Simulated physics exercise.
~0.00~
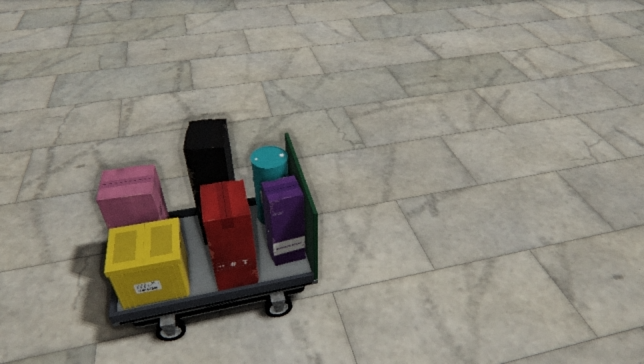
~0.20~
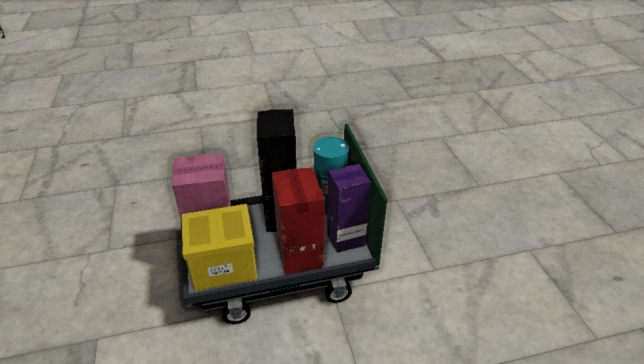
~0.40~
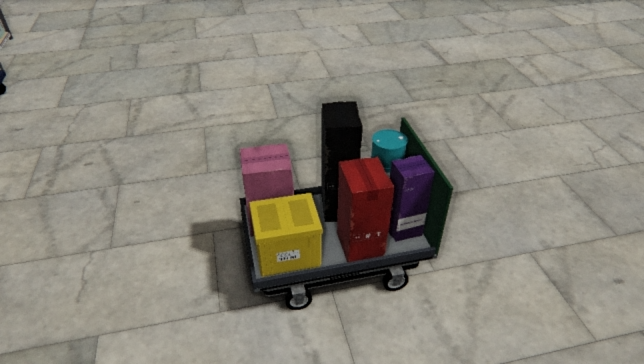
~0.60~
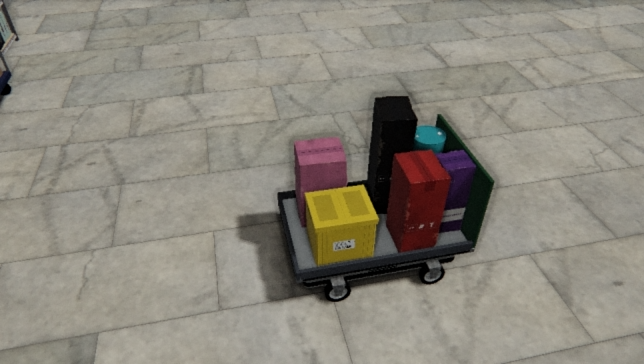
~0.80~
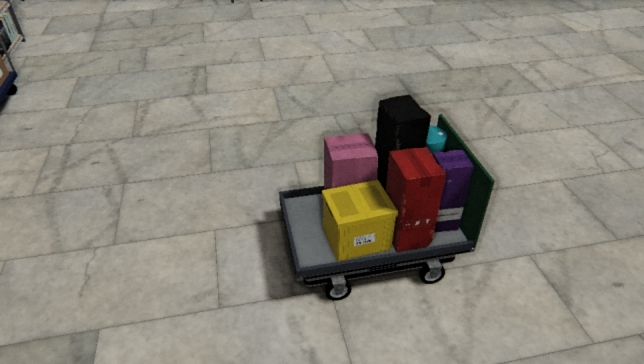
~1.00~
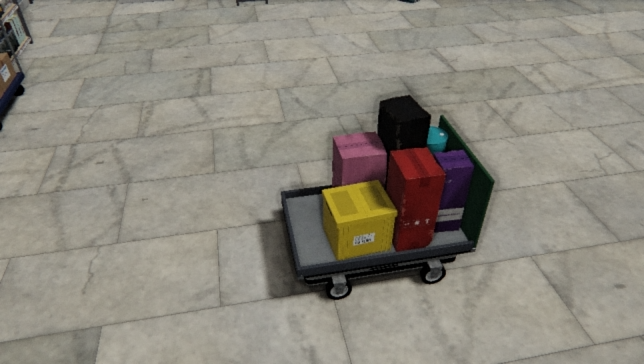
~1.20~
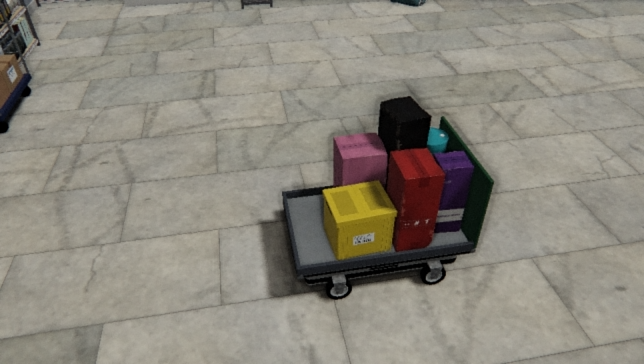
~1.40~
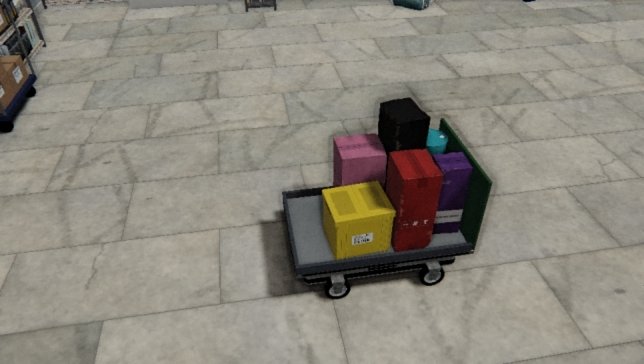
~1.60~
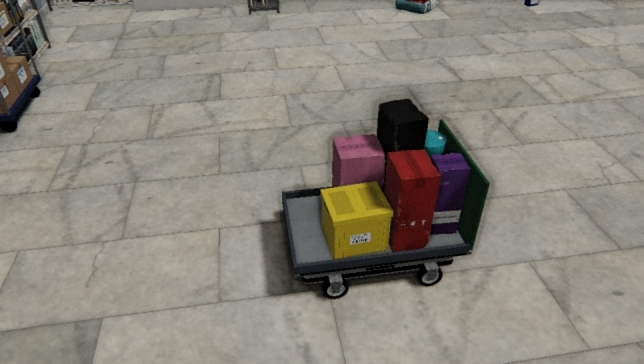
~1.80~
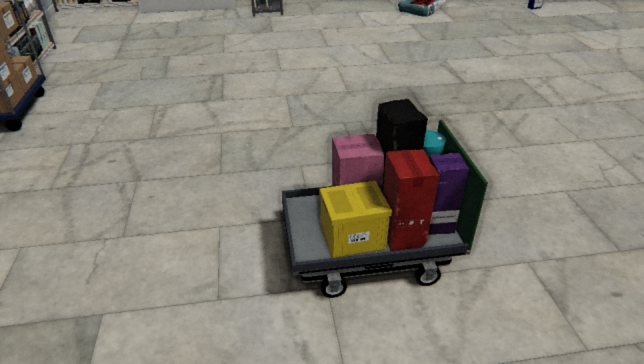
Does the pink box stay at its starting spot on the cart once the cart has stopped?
No, the pink box slides forward toward the green board as the cart comes to a halt. It ends upright in a different spot, closer to the other boxes.
